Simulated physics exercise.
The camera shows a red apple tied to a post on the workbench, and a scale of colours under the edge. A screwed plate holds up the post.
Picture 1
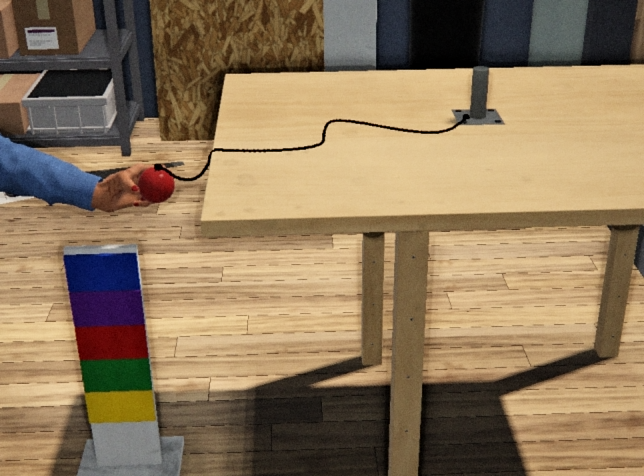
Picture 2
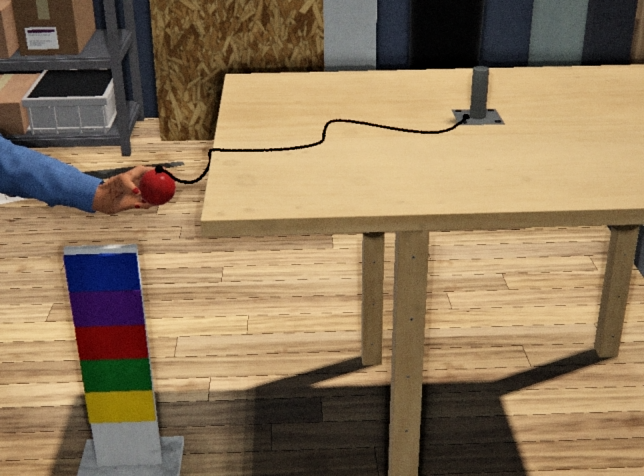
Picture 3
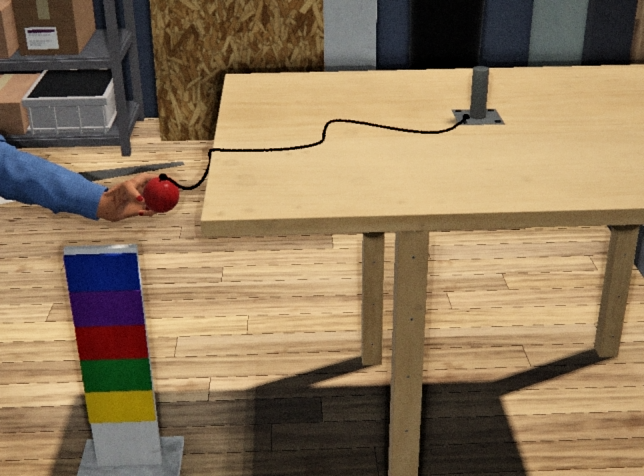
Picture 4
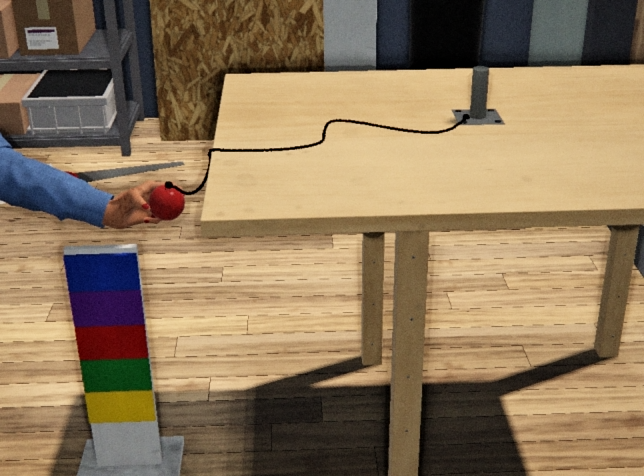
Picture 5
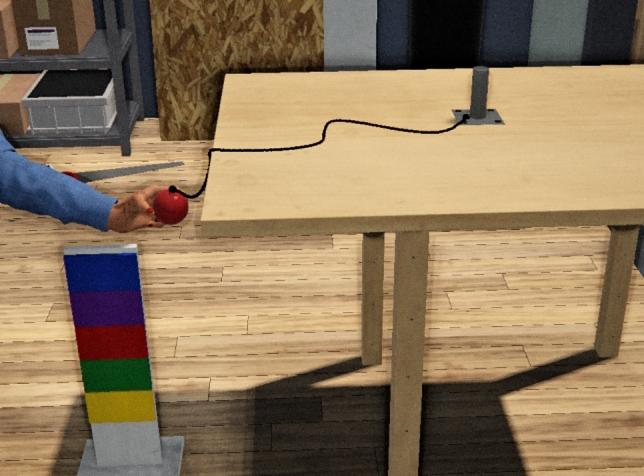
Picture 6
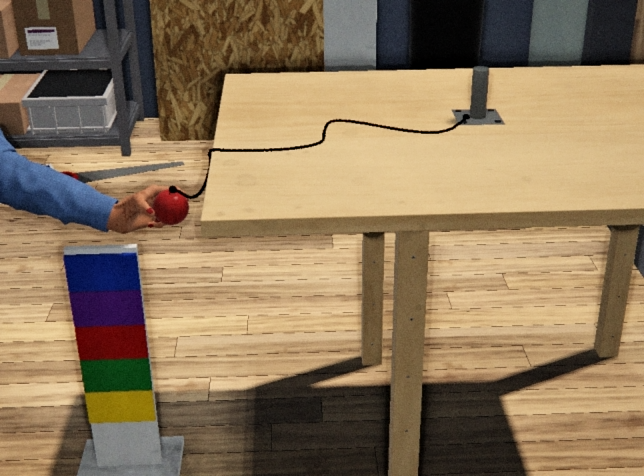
A hand in a blue sleeve held a red ball-like object, tied by a dark cord to a post on the wooden table, and moved it slightly down and right beside the table's left edge.
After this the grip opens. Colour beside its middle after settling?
Purple.
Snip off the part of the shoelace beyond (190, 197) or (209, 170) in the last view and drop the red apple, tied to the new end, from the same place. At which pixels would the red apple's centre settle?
Roughly at (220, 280) the first time and at (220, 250) the second.
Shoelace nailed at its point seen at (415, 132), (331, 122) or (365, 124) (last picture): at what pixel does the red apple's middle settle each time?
In order of the tries: About (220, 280), about (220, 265), about (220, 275).
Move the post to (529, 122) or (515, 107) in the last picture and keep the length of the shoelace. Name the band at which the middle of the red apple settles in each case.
First case: Blue. Second case: Blue.
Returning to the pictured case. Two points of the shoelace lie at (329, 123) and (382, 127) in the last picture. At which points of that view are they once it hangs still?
First: (299, 130). Second: (357, 126).
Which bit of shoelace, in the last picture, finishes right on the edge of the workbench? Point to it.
It lies at about (295, 148).
Early on, apple near (206, 287); level with purple.
Midway, apple near (246, 288); level with purple.
Finally, apple near (221, 295); level with purple. The shoelace holds its middle at purple.
